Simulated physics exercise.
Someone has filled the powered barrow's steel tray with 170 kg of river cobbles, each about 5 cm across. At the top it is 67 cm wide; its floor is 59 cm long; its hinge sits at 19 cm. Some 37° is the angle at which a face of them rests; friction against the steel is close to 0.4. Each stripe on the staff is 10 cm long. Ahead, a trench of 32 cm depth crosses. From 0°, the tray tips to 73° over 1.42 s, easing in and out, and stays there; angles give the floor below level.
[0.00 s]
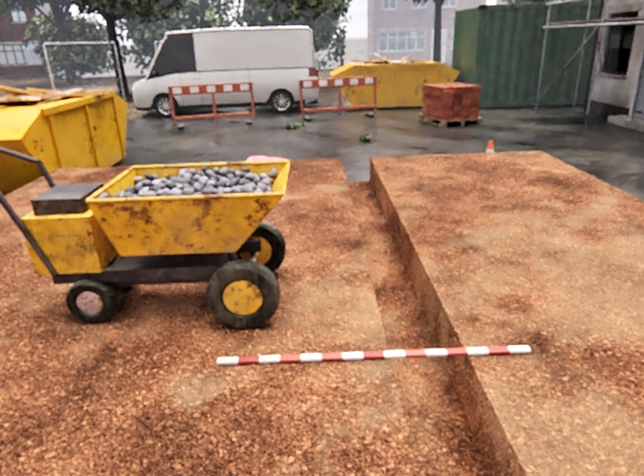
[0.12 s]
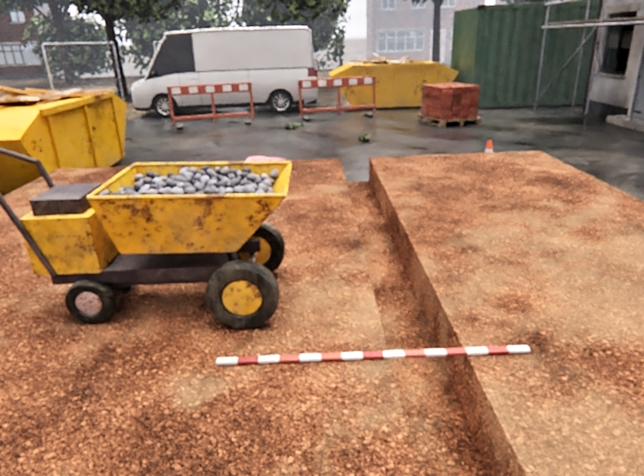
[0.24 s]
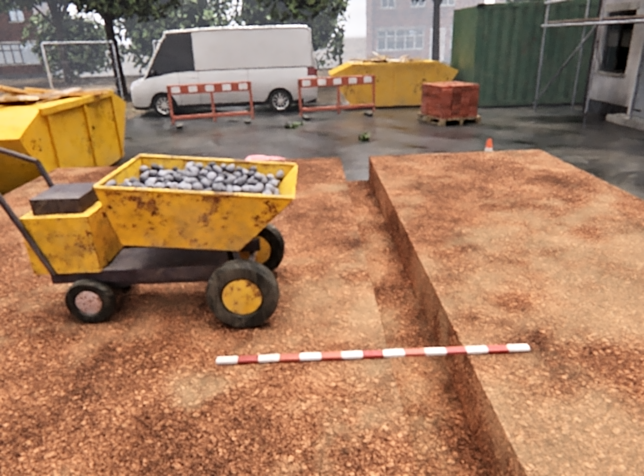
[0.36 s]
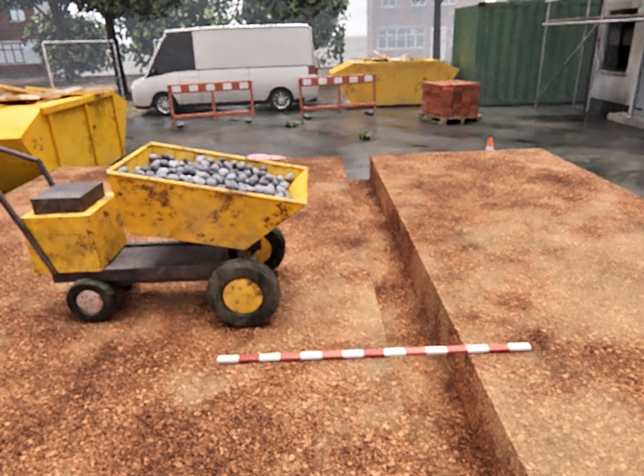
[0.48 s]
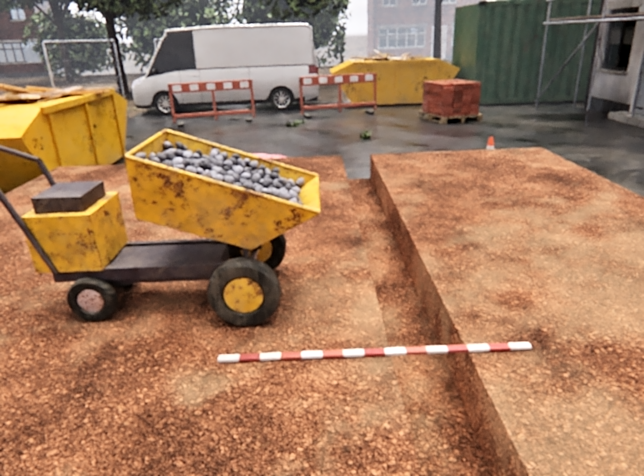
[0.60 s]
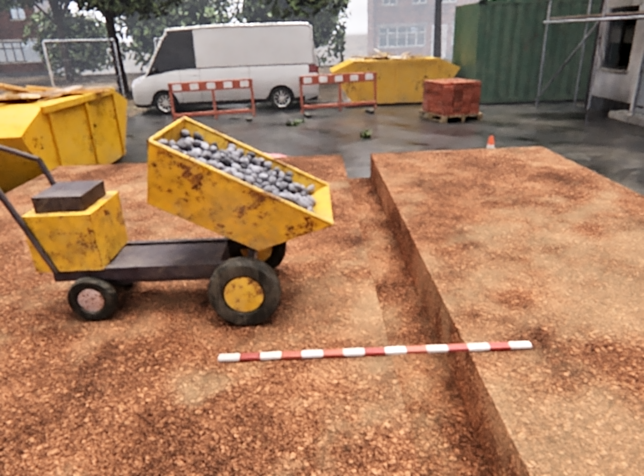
A yellow powered barrow gradually tilts its tray of grey cobbles down toward the right.
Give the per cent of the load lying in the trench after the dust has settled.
Close to 90 in every hundred.
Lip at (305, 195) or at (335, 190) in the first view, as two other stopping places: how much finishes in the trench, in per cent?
That gives roughly 100 per cent and roughly 75 per cent.
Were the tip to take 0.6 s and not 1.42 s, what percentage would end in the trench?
In that case, around 90%.
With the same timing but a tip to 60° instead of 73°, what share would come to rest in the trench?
In that case some 75 per cent.
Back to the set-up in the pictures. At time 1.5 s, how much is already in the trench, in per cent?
About 50 per cent by then.
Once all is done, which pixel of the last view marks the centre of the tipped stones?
Roughly at (402, 317).
After 1.1 s the floor is at 61°; 99 % in the tray, 1 % short of the trench; the foremost stones are at (364, 265).
After 1.5 s the floor is at 73°; 45 % in the tray, 7 % short of the trench, 49 % in the trench; the foremost stones are at (440, 335).
After 1.9 s the floor is at 73°; 16 % in the tray, 8 % short of the trench, 76 % in the trench; the foremost stones are at (430, 315).
After 3.8 s the floor is at 73°; 0 % in the tray, 10 % short of the trench, 90 % in the trench; the foremost stones are at (430, 315).
